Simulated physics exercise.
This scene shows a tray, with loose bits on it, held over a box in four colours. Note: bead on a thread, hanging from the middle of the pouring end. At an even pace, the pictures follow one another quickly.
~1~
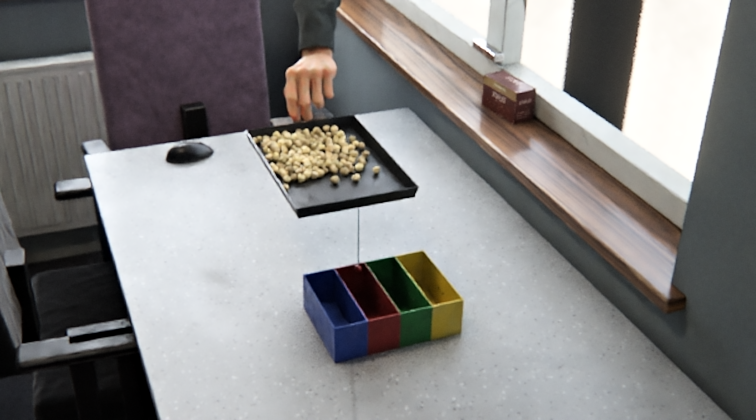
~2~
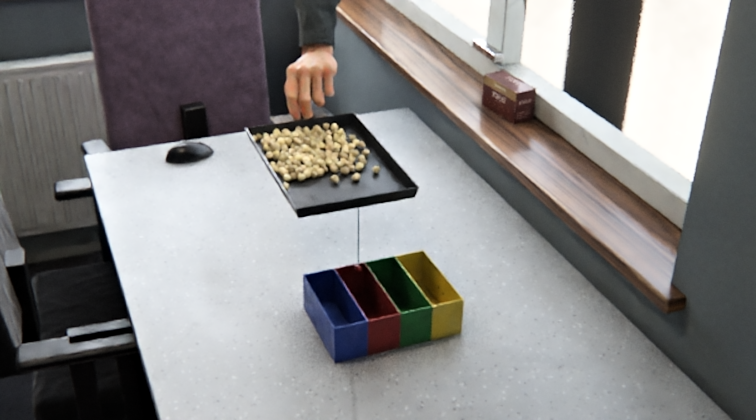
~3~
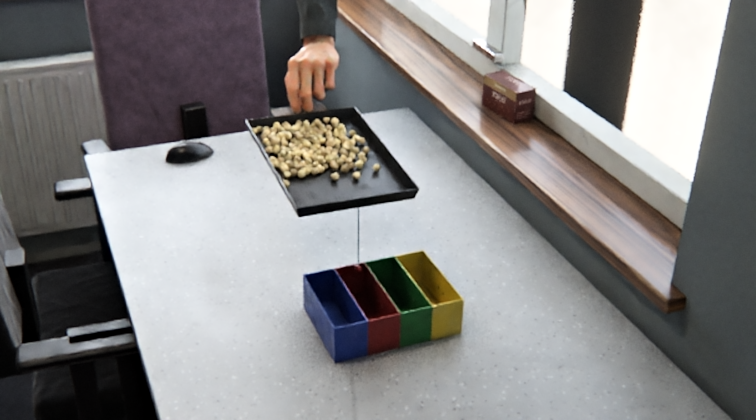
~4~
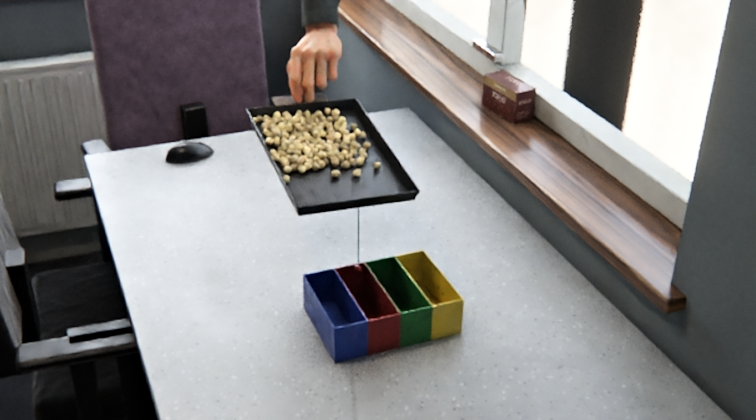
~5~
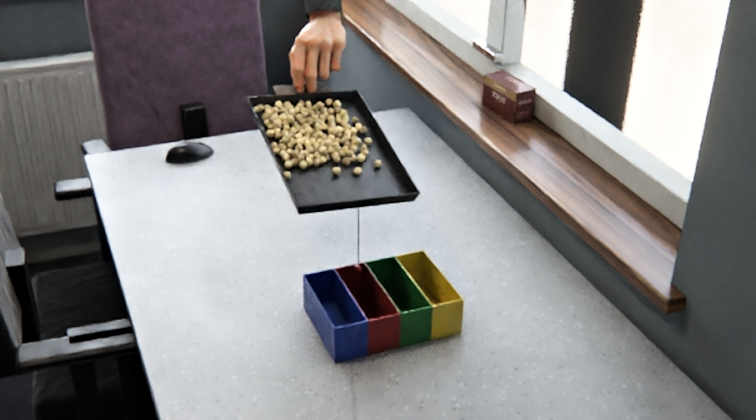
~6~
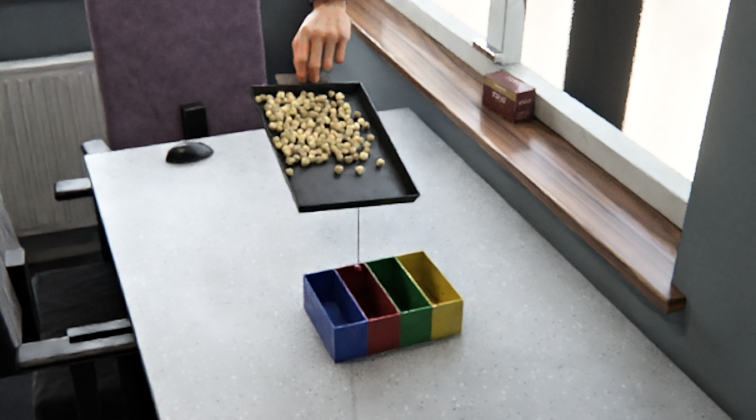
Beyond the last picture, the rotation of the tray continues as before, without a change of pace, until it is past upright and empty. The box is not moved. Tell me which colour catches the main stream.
The yellow cell catches it.
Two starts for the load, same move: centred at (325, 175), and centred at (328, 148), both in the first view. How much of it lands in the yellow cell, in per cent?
Roughly 40 per cent, then roughly 40 per cent.
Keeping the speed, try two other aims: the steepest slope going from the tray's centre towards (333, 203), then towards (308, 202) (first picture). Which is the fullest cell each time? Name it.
The first try: That blue cell. The second: The blue cell.
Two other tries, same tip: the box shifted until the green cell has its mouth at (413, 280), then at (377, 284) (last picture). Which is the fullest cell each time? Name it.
In the first case it's the green cell, in the second it's the yellow cell.
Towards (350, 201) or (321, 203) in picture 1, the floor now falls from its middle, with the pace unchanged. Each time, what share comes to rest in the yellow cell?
Case one near 10 %; case two near 0 %.
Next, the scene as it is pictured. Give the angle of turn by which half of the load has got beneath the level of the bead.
Around 105° at that moment.
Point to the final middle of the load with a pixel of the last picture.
Somewhere around (419, 310) in the last picture.
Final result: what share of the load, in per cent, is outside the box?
Estimate: Around 10 percent.
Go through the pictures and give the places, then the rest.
The first frame shows corners of the pouring end at (298, 207) and (415, 186), level; middle of the load at (310, 153), macadamia nuts; bead on its thread at (358, 269); blue cell at (351, 339); red cell at (384, 331); green cell at (416, 324); yellow cell at (447, 316).
The second frame shows corners of the pouring end at (298, 206) and (415, 186), level; middle of the load at (310, 151).
The third frame shows corners of the pouring end at (299, 206) and (415, 187), tipped barely, lowest at the right corner; middle of the load at (311, 147).
The fourth frame shows corners of the pouring end at (300, 205) and (416, 189), tipped a little, lowest at the right corner; middle of the load at (311, 139).
The fifth frame shows corners of the pouring end at (300, 204) and (416, 191), tipped a little, lowest at the right corner; middle of the load at (312, 132).
The sixth frame shows corners of the pouring end at (301, 203) and (417, 193), tipped clearly, lowest at the right corner; middle of the load at (314, 126); blue cell at (351, 339); red cell at (384, 331); green cell at (416, 324); yellow cell at (447, 316).
Soon, tray tipped steeply; most on the tray; a small part in the yellow cell; a stray few in the green cell; a stray few in the red cell; a small part falling or outside the box.
A while on, tray tipped past a quarter turn; about half on the tray; about a quarter in the yellow cell; a small part in the green cell; a small part in the red cell; a stray few in the blue cell; about a quarter falling or outside the box.
Towards the end, tray tipped past a quarter turn; about half in the yellow cell; about a quarter in the green cell; a small part in the red cell; a stray few in the blue cell; a small part falling or outside the box.
Finally, tray tipped past a quarter turn; about half in the yellow cell; about a quarter in the green cell; a small part in the red cell; a stray few in the blue cell; a small part outside the box.
